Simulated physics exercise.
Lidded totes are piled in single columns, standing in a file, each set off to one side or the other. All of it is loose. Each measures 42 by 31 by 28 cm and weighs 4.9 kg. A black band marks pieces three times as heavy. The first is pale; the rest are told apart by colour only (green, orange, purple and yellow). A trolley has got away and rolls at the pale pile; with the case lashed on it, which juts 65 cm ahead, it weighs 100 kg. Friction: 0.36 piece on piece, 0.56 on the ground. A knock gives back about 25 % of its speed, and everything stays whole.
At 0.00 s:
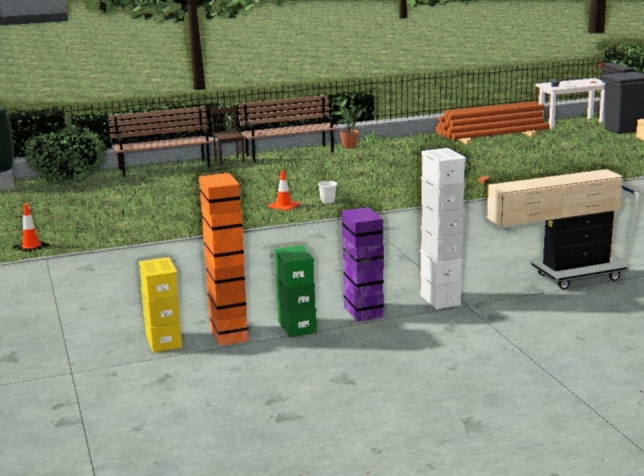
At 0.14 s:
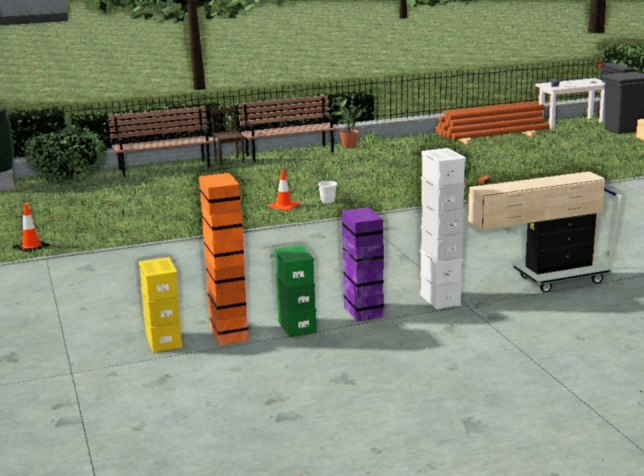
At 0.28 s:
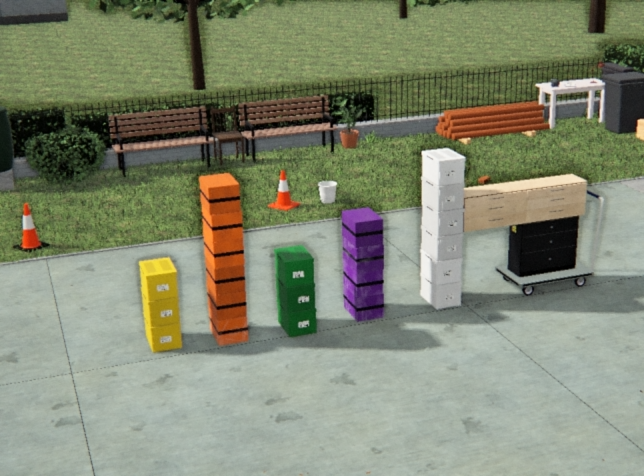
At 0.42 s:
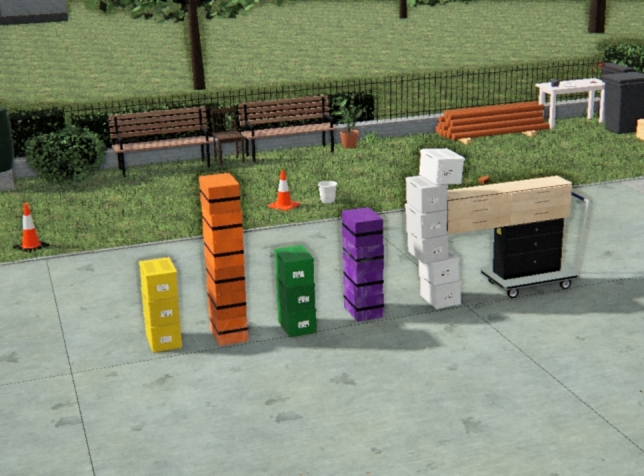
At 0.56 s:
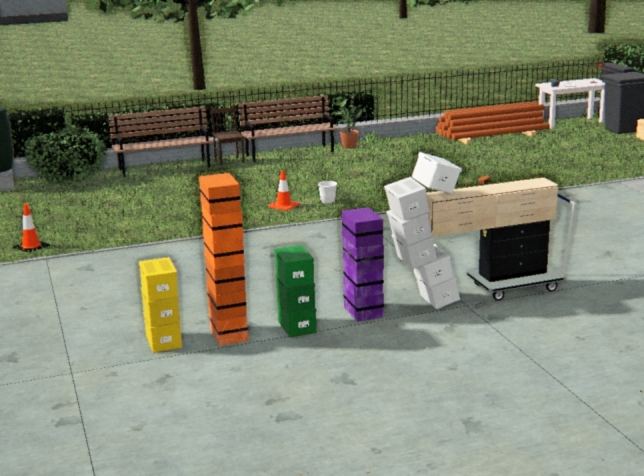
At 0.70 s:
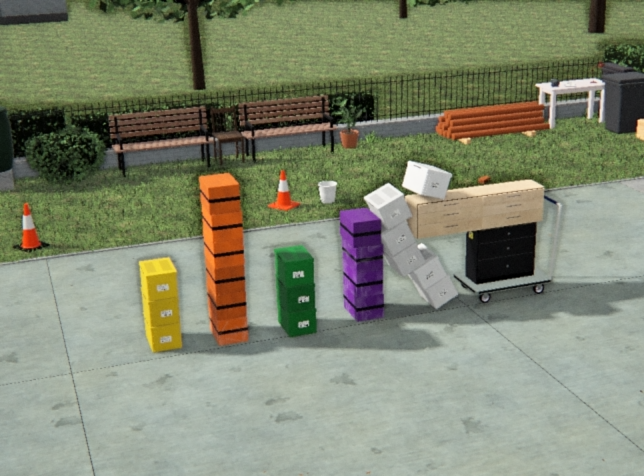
A trolley carrying a long wooden case rolled left across the pavement and pushed into the white pile of boxes, which buckled and leaned over against the purple pile while the other coloured piles stayed still.
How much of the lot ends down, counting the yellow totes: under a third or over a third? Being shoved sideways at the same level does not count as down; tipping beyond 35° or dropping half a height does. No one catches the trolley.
The part is under a third.
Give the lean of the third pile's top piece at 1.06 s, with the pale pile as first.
About 0°.
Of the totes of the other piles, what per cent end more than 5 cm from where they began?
45 per cent.
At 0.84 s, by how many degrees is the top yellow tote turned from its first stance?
About 0°.
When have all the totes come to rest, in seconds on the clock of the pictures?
At about 2.0 s.
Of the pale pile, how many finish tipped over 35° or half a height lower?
6 of them.
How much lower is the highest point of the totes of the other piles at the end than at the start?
Some 0 cm lower.
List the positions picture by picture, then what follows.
In the first frame (places mark the middle of the side facing us), load (508, 202) 48 cm short; top yellow tote (163, 287); top purple tote (369, 234); the rest undisturbed.
Load (489, 205) 25 cm short; top yellow tote (163, 287), in the second frame.
Load (470, 208) 23 mm short; top yellow tote (163, 287), in the third frame.
Load (453, 210) 17 cm in, top of the pale pile leaning 5°; top yellow tote (163, 287); the rest undisturbed, in the fourth frame.
Load (438, 212) 35 cm in, top of the pale pile leaning 20°; top yellow tote (163, 287); the rest undisturbed, in the fifth frame.
Load (423, 214) 51 cm in, top of the pale pile leaning 19°; top yellow tote (163, 287); top purple tote (367, 234); the rest undisturbed, in the sixth frame.
After 0.84 s, 4 of the pale pile down; none of the 3 yellow totes down (0 of 16 in all colours); top yellow tote unmoved; top purple tote leaning 4°.
After 1.06 s, 6 of the pale pile down; none of the 3 yellow totes down (0 of 16 in all colours); top yellow tote unmoved; top purple tote leaning 16°.
After 1.32 s, 6 of the pale pile down; none of the 3 yellow totes down (4 of 16 in all colours); top yellow tote unmoved; top purple tote leaning 36°, 14 cm lower.
After 1.54 s, 6 of the pale pile down; none of the 3 yellow totes down (4 of 16 in all colours); top yellow tote unmoved; top purple tote leaning 24°, 20 cm lower.
At rest (2.2 s), 6 of the pale pile down; none of the 3 yellow totes down (4 of 16 in all colours); top yellow tote unmoved; top purple tote leaning 18°, 23 cm lower. That is 0 per cent. As the last picture would show them, middles, top yellow tote near (159, 279), top purple tote near (284, 260).
